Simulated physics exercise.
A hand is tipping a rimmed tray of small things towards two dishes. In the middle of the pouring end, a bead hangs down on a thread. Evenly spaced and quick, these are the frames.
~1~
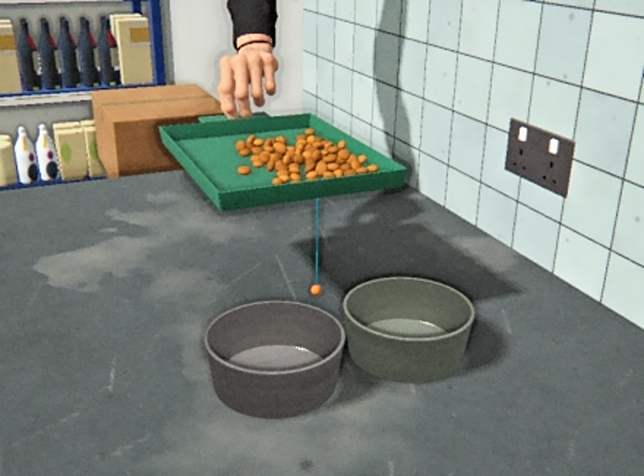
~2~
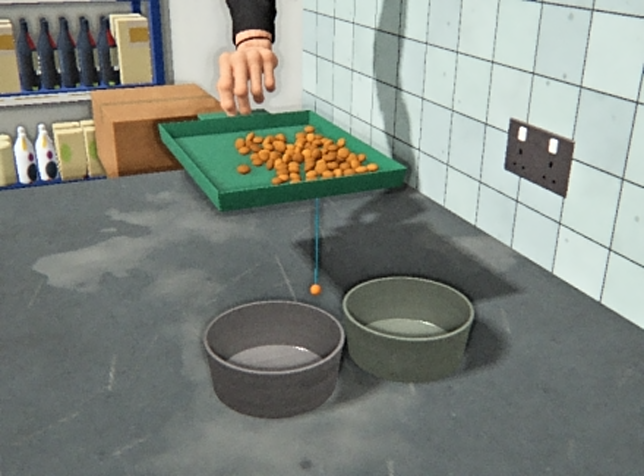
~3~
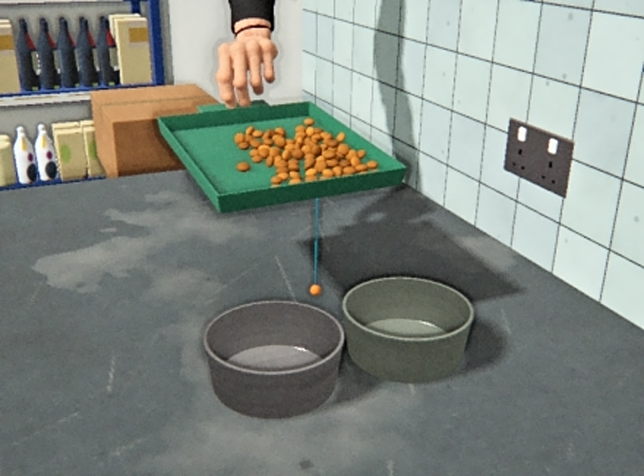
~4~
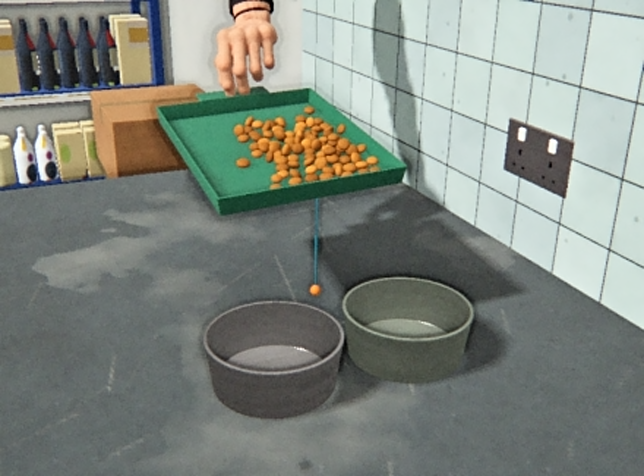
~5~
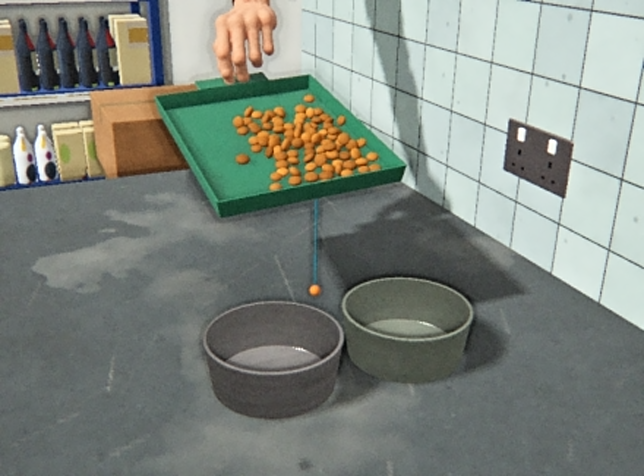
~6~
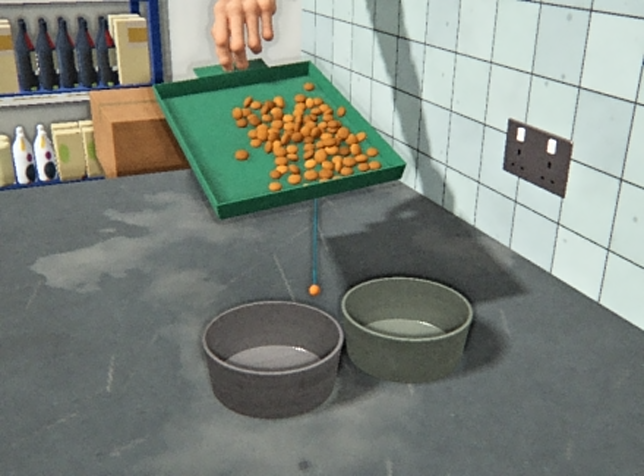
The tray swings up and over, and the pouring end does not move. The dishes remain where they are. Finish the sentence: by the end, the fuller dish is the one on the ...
... left.
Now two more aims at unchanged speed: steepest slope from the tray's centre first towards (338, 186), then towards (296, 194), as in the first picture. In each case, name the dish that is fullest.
First case: The dish at right. Second case: The dish at left.
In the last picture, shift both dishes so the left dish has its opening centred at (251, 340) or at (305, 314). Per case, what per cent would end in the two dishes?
The first comes to 90 percent and the second to 60 percent.
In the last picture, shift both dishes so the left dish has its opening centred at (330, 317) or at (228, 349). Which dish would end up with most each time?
First the left-hand dish, then the left dish.
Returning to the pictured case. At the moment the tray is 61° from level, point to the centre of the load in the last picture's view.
Close to (291, 172).
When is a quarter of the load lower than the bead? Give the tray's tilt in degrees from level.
Around 95°, give or take.
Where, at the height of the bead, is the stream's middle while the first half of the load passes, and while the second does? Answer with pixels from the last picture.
Early half: (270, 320); late half: (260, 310).
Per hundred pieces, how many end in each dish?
Roughly: Left 90 %, right 0 %.
Soon, tray tipped steeply; all on the tray.
A while on, tray tipped right over; about a third on the tray; about half in the left dish; a stray few in the right dish; about a quarter in the air.
Towards the end, tray tipped past a quarter turn; nearly all in the left dish; a stray few in the right dish; a small part outside both.
Finally, tray tipped past a quarter turn; nearly all in the left dish; a stray few in the right dish; a small part outside both.
